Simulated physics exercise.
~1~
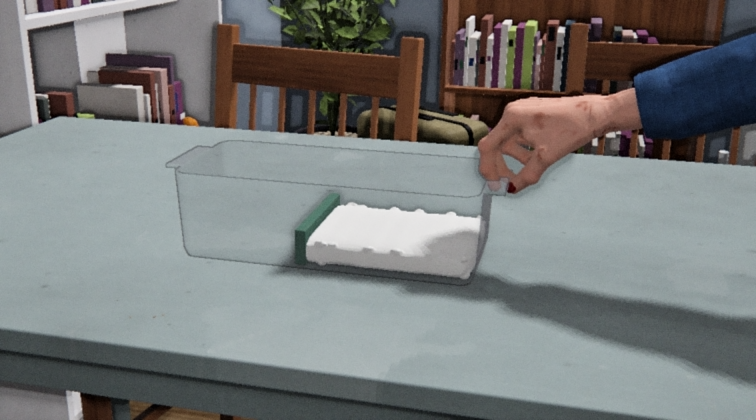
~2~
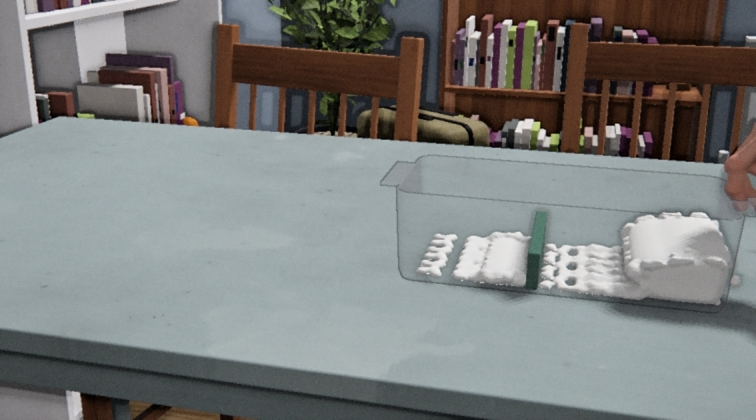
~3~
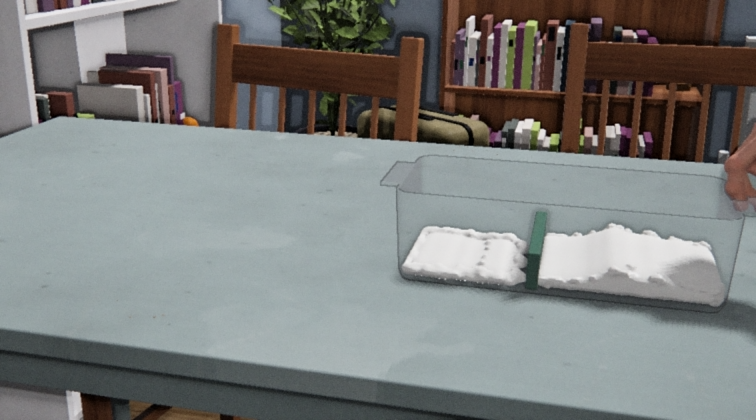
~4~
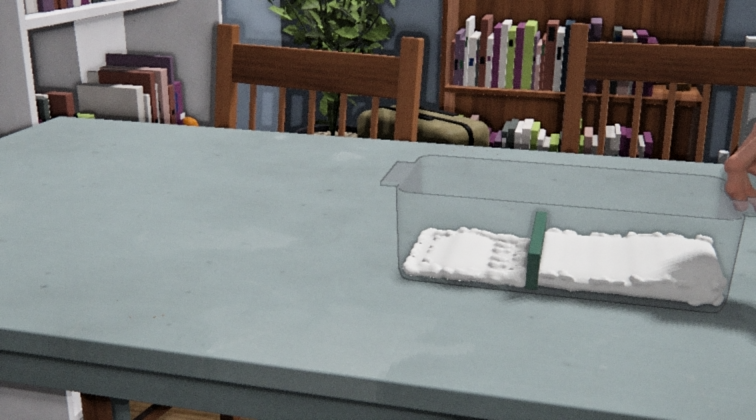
In a room with wooden chairs, bookshelves and a green plant, a still view looks slightly down on a grey-green table. A clear oblong tub stands on it, split by a low dark green wall, with white milk to the right of the wall and nothing to the left. A hand in a blue sleeve grips the right end and pulls the tub to the right. The milk surges, some crossing the wall while a tall heap gathers at the right end. With the tub at rest, the milk spreads out, leaving a smaller share on the left and most on the right.
